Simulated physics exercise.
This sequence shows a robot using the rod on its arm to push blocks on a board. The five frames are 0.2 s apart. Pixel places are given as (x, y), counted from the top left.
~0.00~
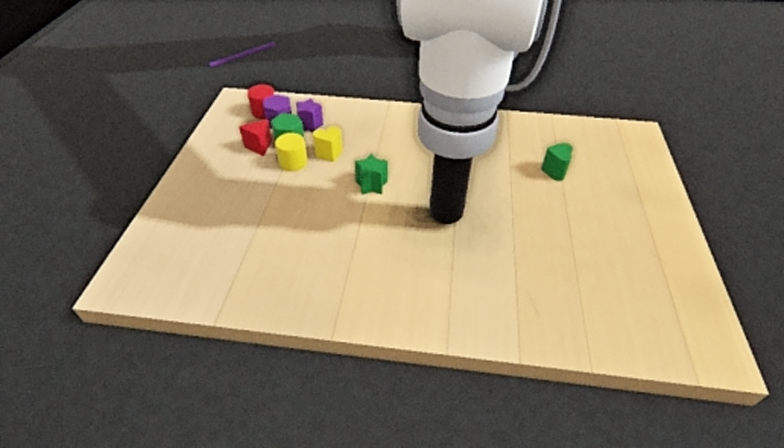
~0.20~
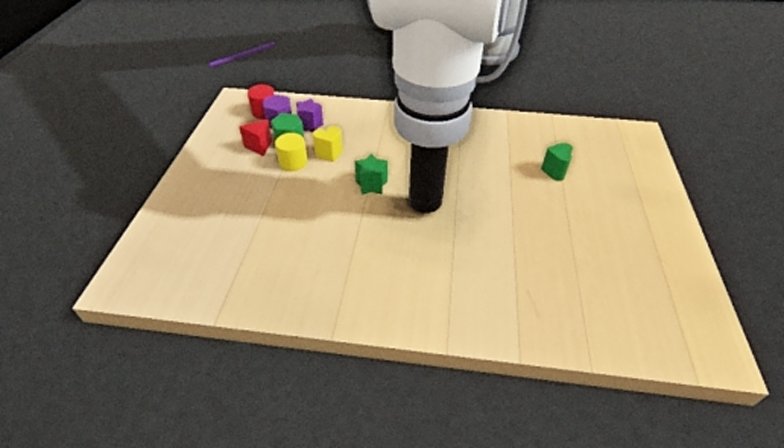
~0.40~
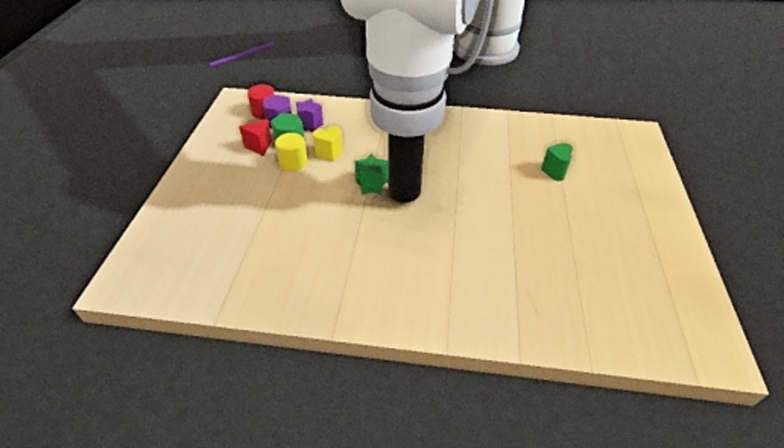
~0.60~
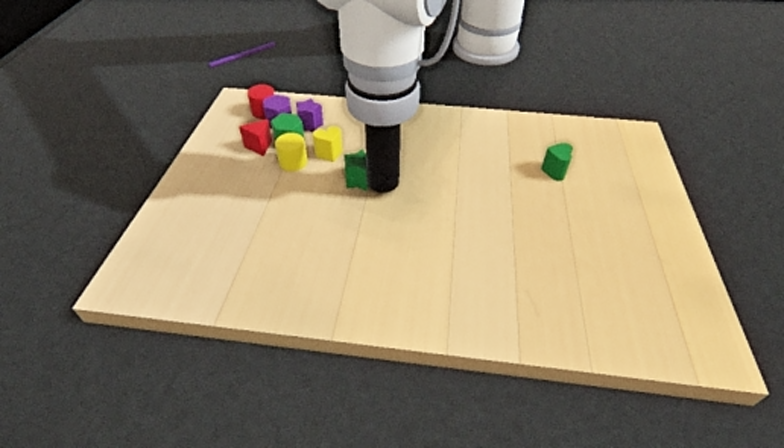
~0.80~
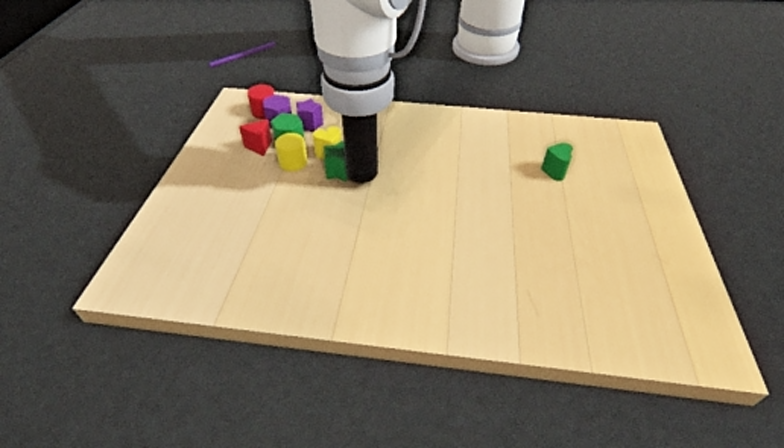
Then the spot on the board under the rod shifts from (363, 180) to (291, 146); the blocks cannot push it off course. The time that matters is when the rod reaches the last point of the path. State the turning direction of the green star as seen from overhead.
My prediction: CCW.
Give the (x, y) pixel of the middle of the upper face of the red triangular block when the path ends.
Close to (234, 124).
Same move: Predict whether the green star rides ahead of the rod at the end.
In the end it is ahead.
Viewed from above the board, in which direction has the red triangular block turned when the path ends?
That block twists clockwise.
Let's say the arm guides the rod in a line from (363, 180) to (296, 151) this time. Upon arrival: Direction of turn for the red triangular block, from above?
My answer: Clockwise.
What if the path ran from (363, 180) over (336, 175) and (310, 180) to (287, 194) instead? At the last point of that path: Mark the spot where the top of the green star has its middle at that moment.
It sits at (298, 142).
On the path given first. One third of the way, rod (336, 161); yellow cylinder (286, 141); yellow heart-shaped block (316, 123), turned 50° clockwise; green star (312, 139).
Two thirds of the way, rod (312, 150); red triangular block (247, 126), turned 20° clockwise; green hexagon (277, 116); yellow cylinder (259, 137); yellow heart-shaped block (313, 119), turned 75° clockwise; green star (285, 131), turned 15° anticlockwise.
At the end, rod (290, 139); red triangular block (234, 124), turned 50° clockwise; green hexagon (254, 111), turned 35° clockwise; yellow cylinder (239, 137); yellow heart-shaped block (312, 116), turned 95° clockwise; green star (260, 127), turned 35° anticlockwise.
